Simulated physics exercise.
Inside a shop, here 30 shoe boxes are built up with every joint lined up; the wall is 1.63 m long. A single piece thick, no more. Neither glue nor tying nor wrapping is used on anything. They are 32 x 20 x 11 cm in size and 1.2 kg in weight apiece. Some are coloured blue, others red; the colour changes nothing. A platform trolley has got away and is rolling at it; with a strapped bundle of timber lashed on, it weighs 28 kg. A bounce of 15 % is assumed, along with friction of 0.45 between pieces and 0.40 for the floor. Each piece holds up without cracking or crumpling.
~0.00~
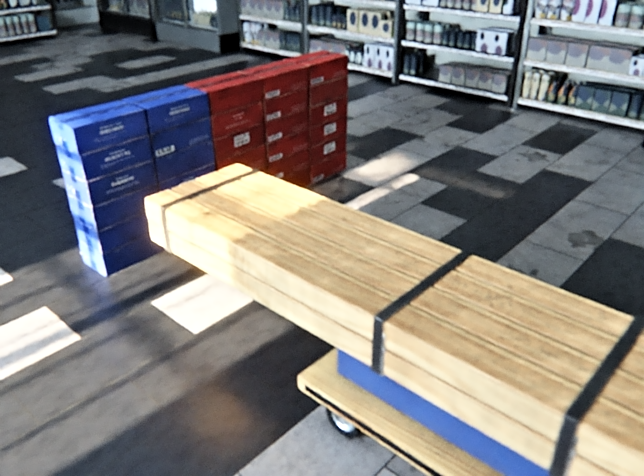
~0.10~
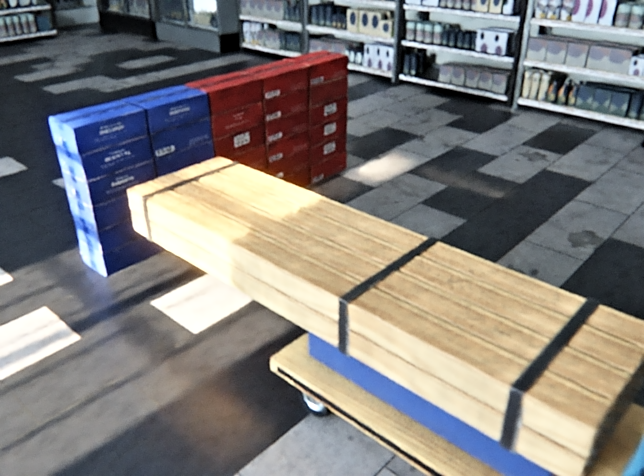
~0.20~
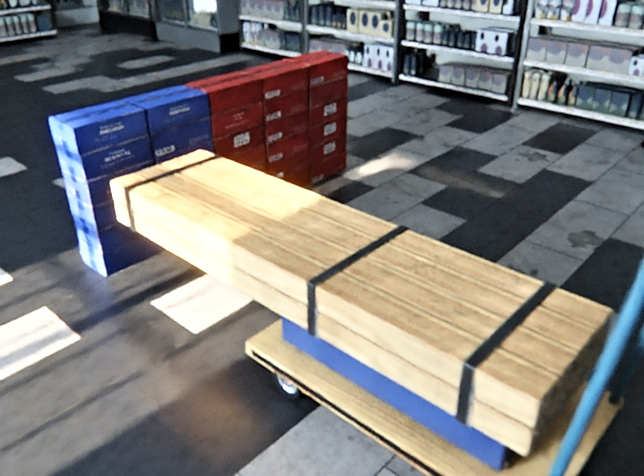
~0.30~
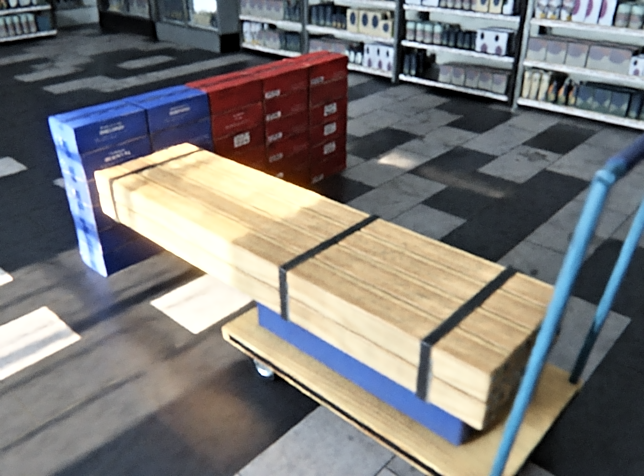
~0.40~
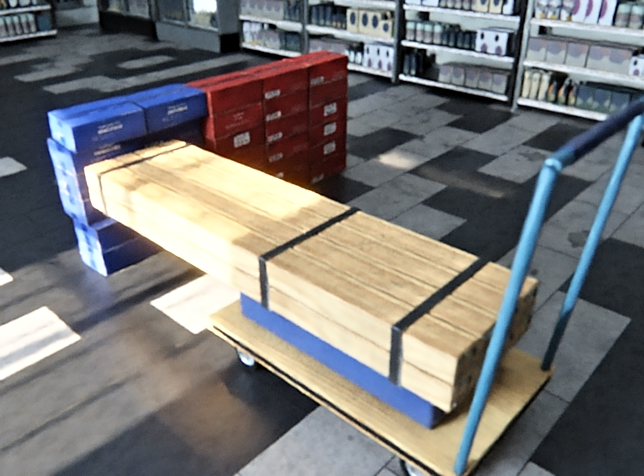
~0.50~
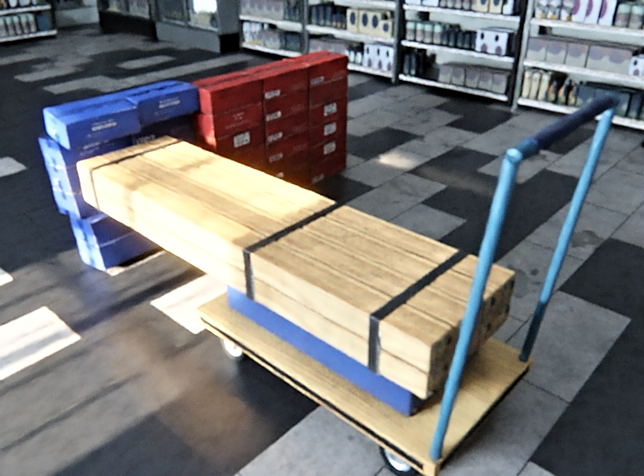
A trolley loaded with strapped wooden planks rolling leftward in a shop and pushing into stacked blue boxes, shifting them beside still red ones.
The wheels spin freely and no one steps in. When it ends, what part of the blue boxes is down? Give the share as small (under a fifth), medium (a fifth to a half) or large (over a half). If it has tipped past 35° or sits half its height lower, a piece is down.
The share is large.
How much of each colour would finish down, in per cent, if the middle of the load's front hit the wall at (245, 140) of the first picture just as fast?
Then blue 30, red 60 per cent.
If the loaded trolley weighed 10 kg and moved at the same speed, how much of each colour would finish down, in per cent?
Blue 50, red 0 per cent.
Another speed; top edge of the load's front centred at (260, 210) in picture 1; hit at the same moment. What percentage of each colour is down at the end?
Result - blue: 80%; red: 0%.
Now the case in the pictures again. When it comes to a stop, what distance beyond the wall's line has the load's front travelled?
About 85 cm past it.
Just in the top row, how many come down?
Count: 2.
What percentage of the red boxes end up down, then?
Red: 0%.
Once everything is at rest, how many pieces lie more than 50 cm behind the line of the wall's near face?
Roughly 8.
After 0.70 s, load 25 cm past the wall's line, still rolling; 6 of the 12 blue boxes down (6 of 30 in all colours); top blue box 33° from how it stood, 42 mm lower.
After 1.04 s, load 42 cm past the wall's line, still rolling; 11 of the 12 blue boxes down (11 of 30 in all colours); top blue box 12° from how it stood, 33 cm lower.
In the end (4.3 s), load 83 cm past the wall's line, stopped; 11 of the 12 blue boxes down (11 of 30 in all colours); top blue box 26° from how it stood, 49 cm lower; top red box unmoved. That is 92 per cent. From the last view, middles, top blue box near (69, 147), top red box near (273, 80).
